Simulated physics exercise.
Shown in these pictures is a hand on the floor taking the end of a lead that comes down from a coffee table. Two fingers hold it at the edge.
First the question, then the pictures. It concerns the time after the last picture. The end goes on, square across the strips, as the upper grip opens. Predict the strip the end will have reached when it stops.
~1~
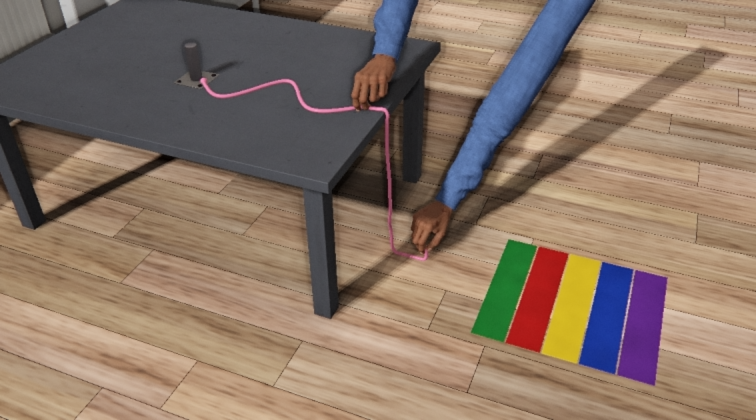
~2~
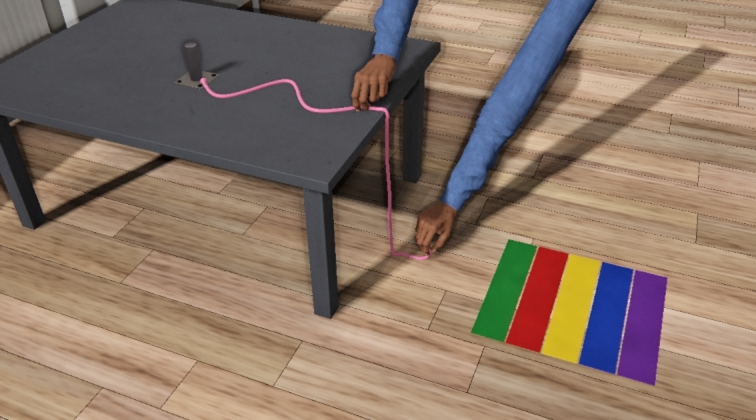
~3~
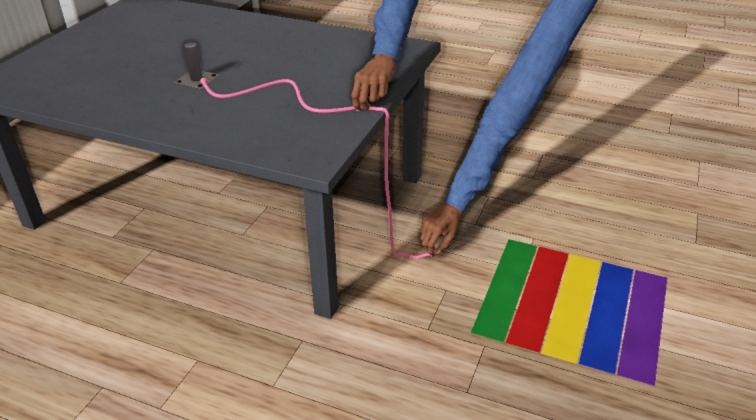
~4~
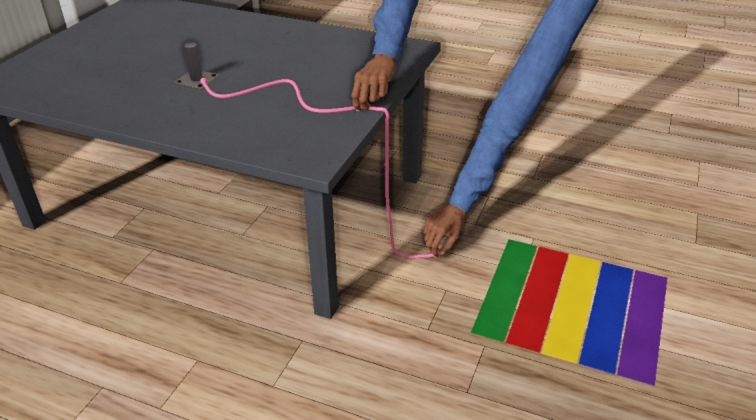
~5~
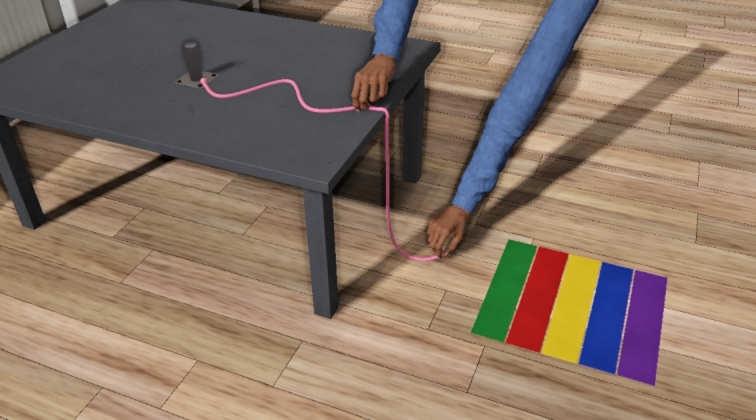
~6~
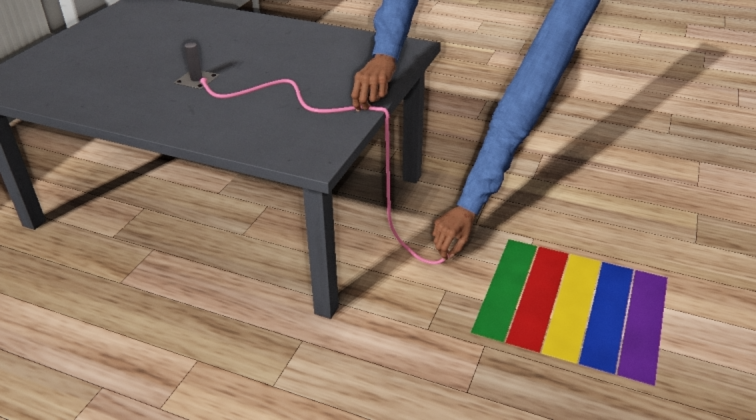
I would say the blue strip.
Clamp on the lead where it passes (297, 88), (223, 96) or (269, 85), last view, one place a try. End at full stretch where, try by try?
In order: (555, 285), then (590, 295), then (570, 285).
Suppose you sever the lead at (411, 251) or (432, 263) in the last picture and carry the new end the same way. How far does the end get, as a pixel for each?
(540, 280) and (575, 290).
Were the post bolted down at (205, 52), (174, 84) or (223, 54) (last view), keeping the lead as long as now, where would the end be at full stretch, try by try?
First close to (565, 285), next close to (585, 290), last close to (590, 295).
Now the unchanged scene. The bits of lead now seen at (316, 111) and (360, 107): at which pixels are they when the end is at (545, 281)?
First: (376, 110). Second: (394, 144).
A little later, end near (545, 281); over red.
Next, end near (583, 290); over yellow.
When it is tight, end near (606, 296); over blue. The end stops over the blue strip.
